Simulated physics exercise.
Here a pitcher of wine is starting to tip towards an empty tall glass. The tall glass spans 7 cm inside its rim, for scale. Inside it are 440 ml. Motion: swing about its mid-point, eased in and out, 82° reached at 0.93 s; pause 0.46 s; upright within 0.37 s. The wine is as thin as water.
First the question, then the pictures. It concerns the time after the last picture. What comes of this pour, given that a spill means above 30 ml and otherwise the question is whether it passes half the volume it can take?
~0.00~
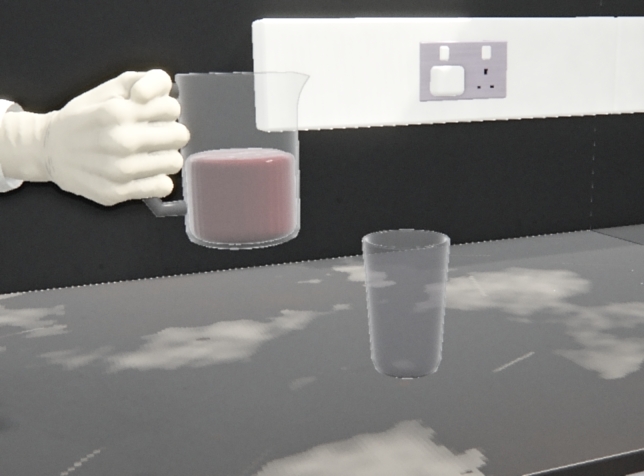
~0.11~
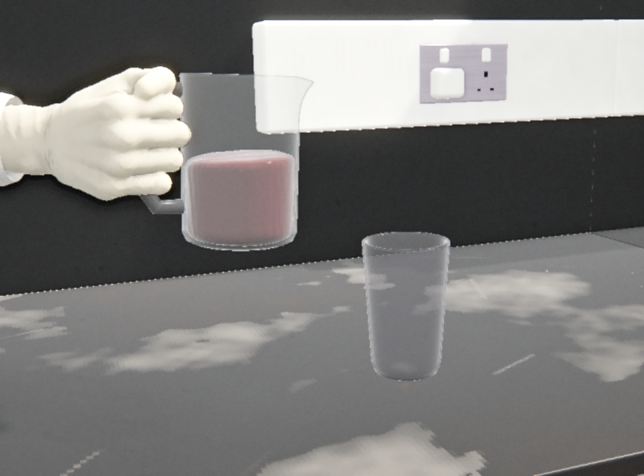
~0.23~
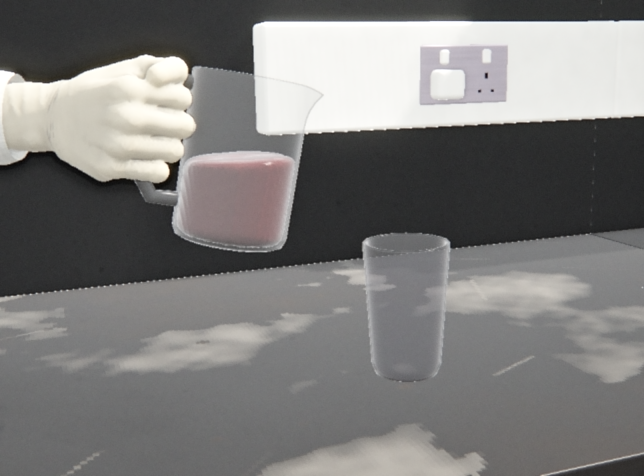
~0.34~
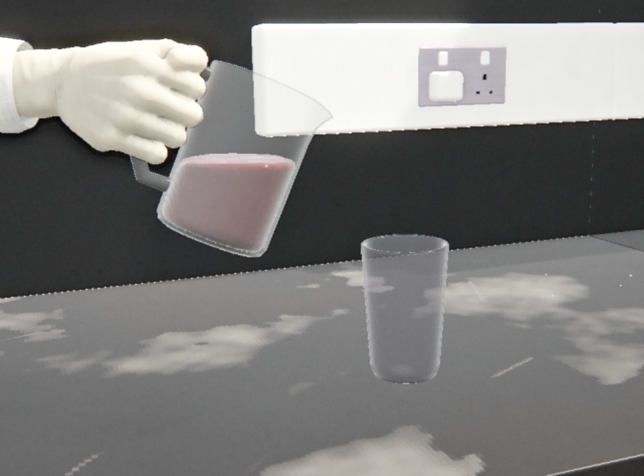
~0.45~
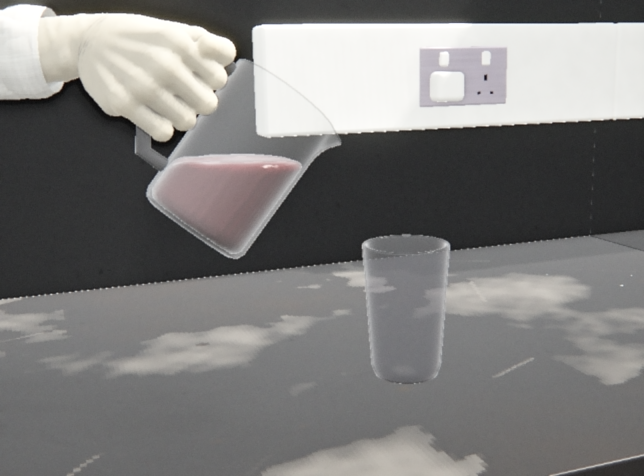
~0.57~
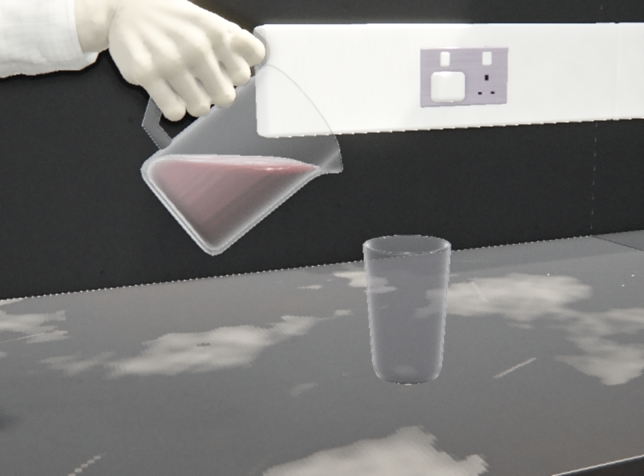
The pour is a spill.
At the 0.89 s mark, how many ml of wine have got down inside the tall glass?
Approx. 20 ml.
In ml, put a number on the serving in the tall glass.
That comes to roughly 100 ml.
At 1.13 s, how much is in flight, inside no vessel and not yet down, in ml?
I'd estimate close to 60 ml in the air.
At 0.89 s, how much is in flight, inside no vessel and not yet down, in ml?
Roughly 80 ml at that time.
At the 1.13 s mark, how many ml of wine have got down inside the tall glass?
It comes to around 80 ml.
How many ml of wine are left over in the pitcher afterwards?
Some 120 ml.
Then, 0.89 s in, the tilt is 82° and the tall glass has 20 ml, the pitcher 330 ml, and 10 ml is on the worktop.
Then, 1.13 s in, the tilt is 82° and the tall glass has 85 ml, the pitcher 205 ml, and 90 ml is on the worktop.
Then, 1.38 s in, the tilt is 82° and the tall glass has 95 ml, the pitcher 140 ml, and 165 ml is on the worktop.
Then, 1.65 s in, the tilt is 17° and the tall glass has 100 ml, the pitcher 125 ml, and 215 ml is on the worktop.
Finally, the tall glass has 105 ml, the pitcher 125 ml, and 215 ml is on the worktop.
